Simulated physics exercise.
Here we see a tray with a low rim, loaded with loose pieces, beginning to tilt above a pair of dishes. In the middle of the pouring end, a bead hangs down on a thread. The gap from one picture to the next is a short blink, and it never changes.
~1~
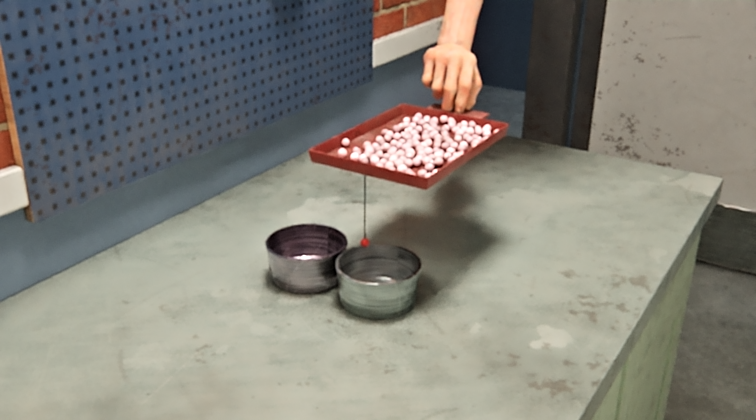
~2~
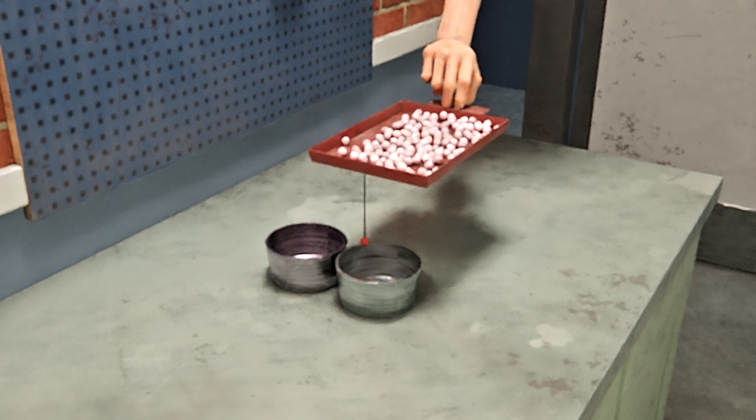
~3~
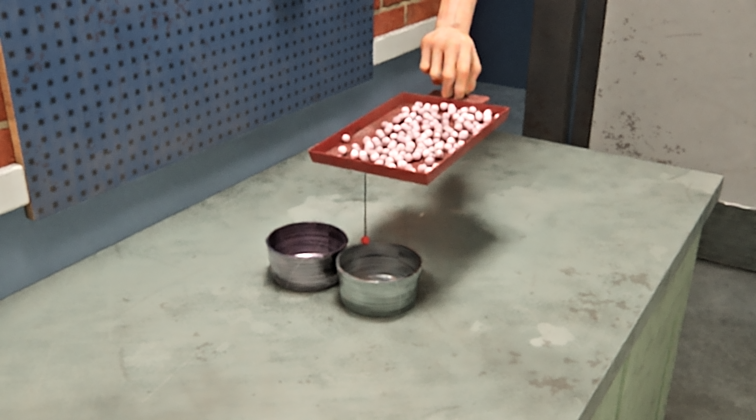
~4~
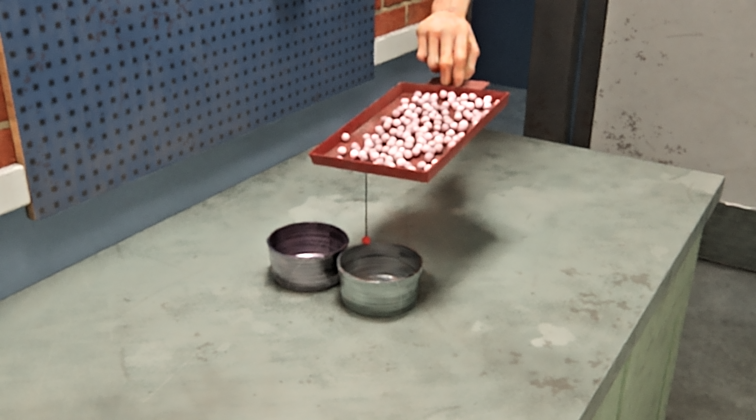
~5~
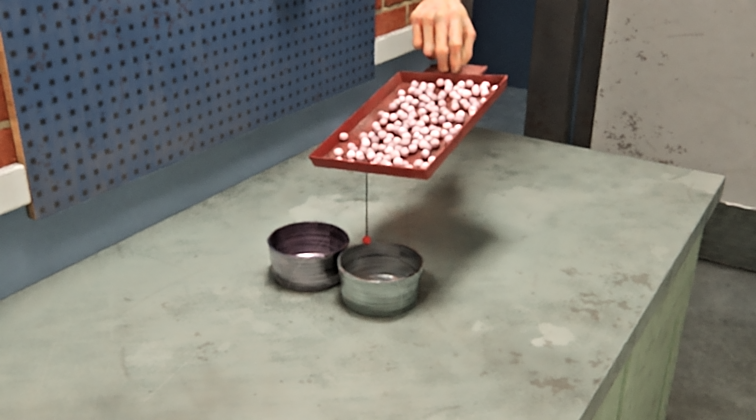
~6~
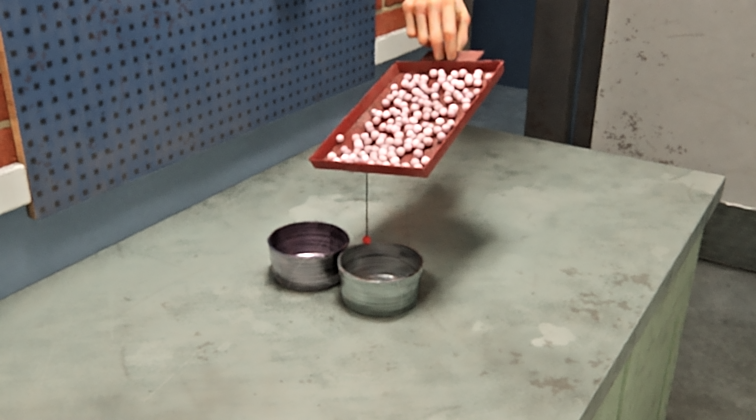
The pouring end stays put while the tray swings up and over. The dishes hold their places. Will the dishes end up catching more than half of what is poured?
Yes.
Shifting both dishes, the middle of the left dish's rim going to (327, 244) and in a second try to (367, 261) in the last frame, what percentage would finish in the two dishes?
Close to 70 in a hundred, then close to 10 in a hundred.
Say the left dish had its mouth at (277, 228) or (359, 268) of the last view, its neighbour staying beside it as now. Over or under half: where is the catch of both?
In the first position past half, in the second shy of half.
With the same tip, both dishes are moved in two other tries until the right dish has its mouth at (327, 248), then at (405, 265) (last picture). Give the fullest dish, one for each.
First try, the rightmost dish; second try, the leftmost dish.
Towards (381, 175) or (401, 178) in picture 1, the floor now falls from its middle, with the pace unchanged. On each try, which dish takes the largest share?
First place: The dish to the right; second place: The dish to the right.
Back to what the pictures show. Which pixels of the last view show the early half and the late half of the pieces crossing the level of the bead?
First close to (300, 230), next close to (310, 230).
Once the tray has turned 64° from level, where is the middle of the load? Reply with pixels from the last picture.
About (338, 151).
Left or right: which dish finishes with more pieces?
More winds up in the leftward dish.
Shortly afterwards, tray tipped steeply; the bulk on the tray; a little in the left dish; a little in the air.
Next, tray tipped past a quarter turn; a little on the tray; only a few in the right dish; near two thirds in the left dish; a little outside both; a little in the air.
Some moments later, tray tipped past a quarter turn; only a few in the right dish; the bulk in the left dish; a little outside both.
In the end, tray tipped past a quarter turn; only a few in the right dish; the bulk in the left dish; a little outside both.
